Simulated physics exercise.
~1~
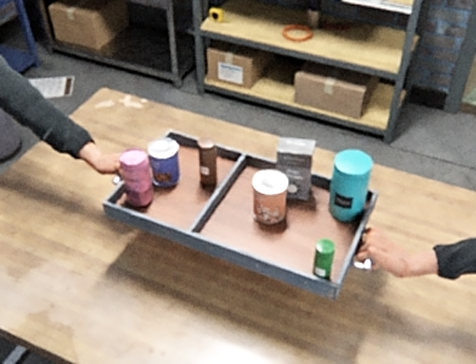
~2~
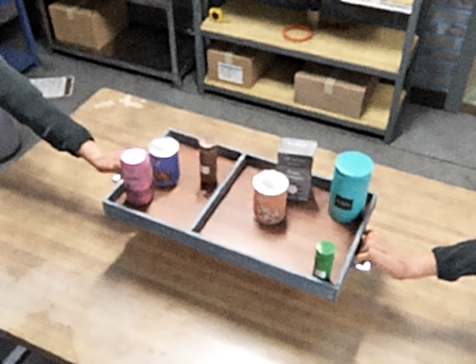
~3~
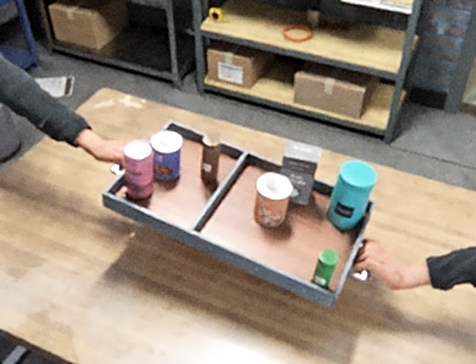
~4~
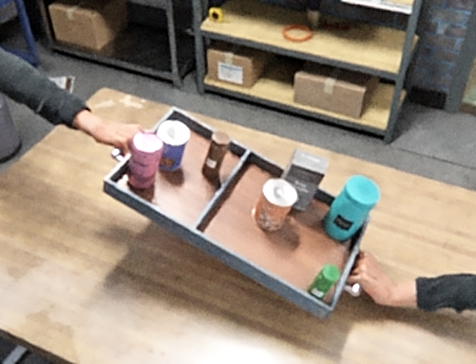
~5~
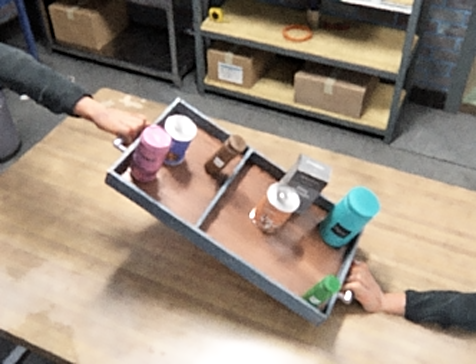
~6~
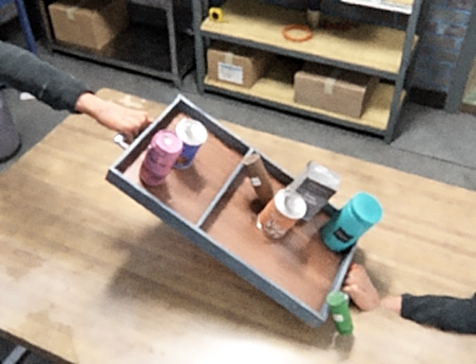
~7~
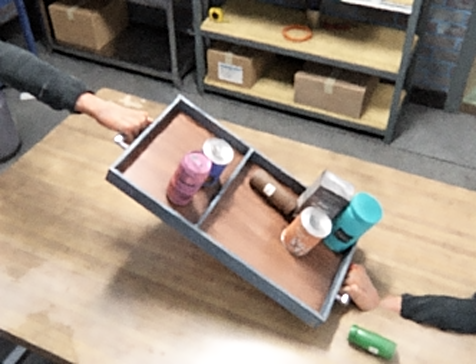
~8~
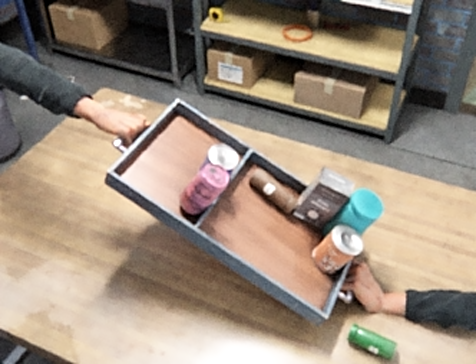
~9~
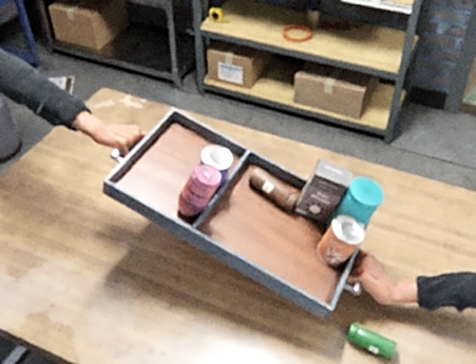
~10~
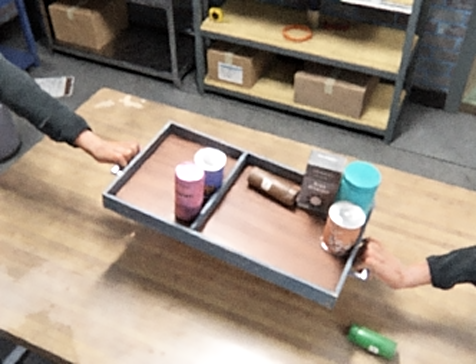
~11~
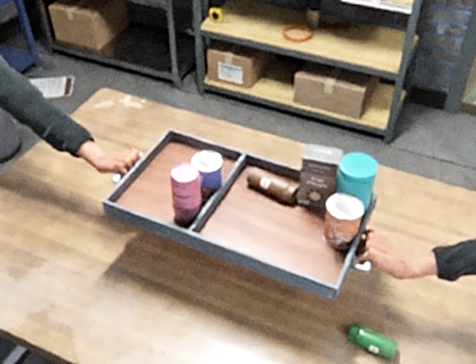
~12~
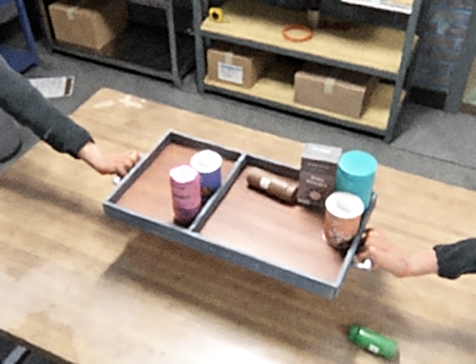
In a workshop with shelves of cardboard boxes behind, seen from above and in front, two hands hold a divided grey-rimmed tray over a wooden table. Pink and blue cans stand left of the bar; a brown shaker, orange tin, grey carton, turquoise jar and small green shaker stand to its right. The hands tip the tray steeply, right end down. The green shaker tumbles over the rim onto the table and the brown one topples, then the pink, blue and orange containers slide right. The tray levels, leaving the orange tin upright by the right rim.
